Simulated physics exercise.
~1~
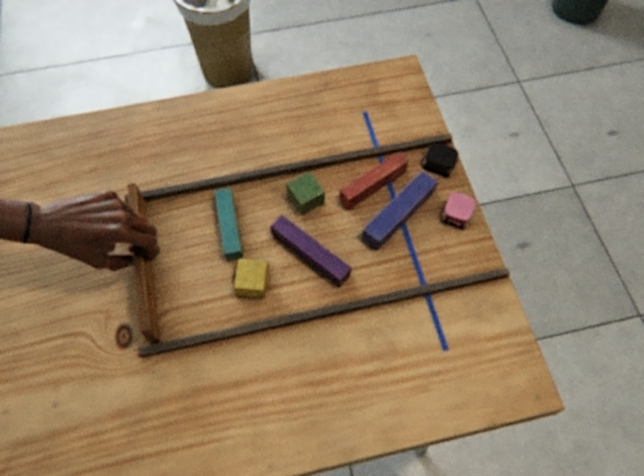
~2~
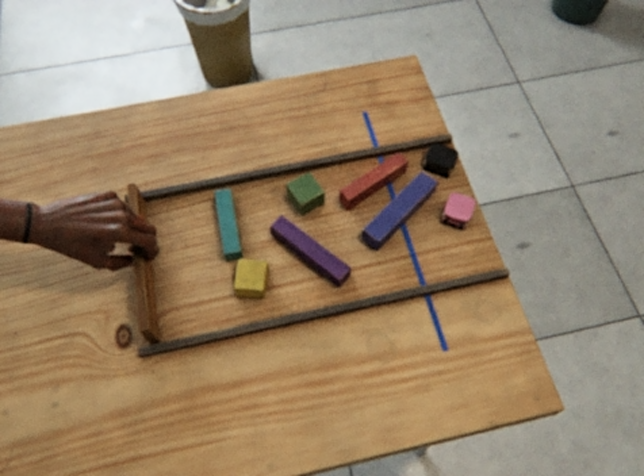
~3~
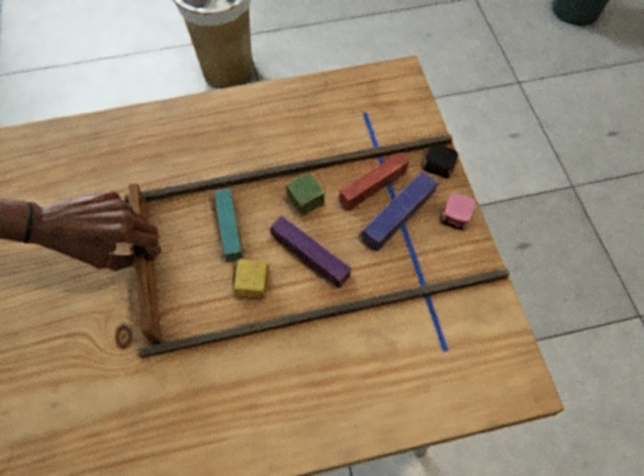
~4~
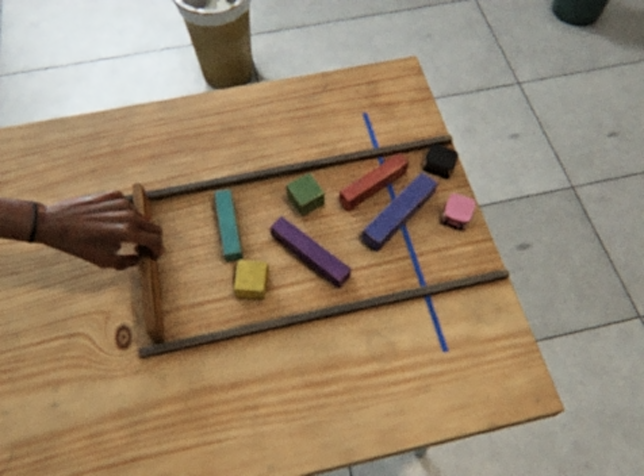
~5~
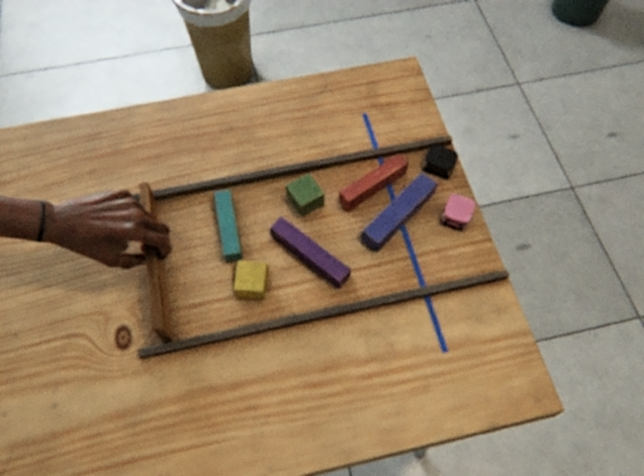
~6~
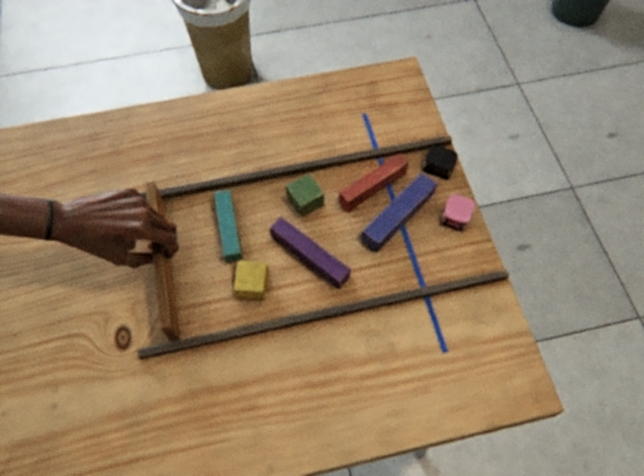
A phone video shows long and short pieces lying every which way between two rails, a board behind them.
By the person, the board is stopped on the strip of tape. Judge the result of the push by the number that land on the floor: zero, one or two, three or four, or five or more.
The number that land on the floor is one or two.
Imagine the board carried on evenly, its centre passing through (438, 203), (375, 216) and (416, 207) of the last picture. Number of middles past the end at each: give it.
Over the end: 4, 1, 3.
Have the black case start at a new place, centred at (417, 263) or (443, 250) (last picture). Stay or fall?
Place by place, it remains up; does not fall.
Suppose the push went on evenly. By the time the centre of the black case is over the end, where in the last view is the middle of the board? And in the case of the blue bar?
The middle is at (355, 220) when it's the black case, and at (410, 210) when it's the blue bar.
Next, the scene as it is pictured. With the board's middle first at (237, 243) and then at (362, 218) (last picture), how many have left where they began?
I count 2 first and 7 after.
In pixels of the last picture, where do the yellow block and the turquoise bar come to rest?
The yellow block stops around (424, 241); the turquoise bar around (401, 192).
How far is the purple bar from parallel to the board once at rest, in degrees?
Angle: Roughly 0 degrees.
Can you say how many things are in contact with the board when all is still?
That comes to 2.
A little later, none off yet; black case at rest near (440, 162); pink case at rest near (458, 213); blue bar at rest near (400, 212).
Next, none off yet; black case tilted well over near (474, 161); pink case moving near (461, 213); blue bar shifted a little near (444, 195).
When it is over, the number that fall off is one or two; down, pink case and black case.
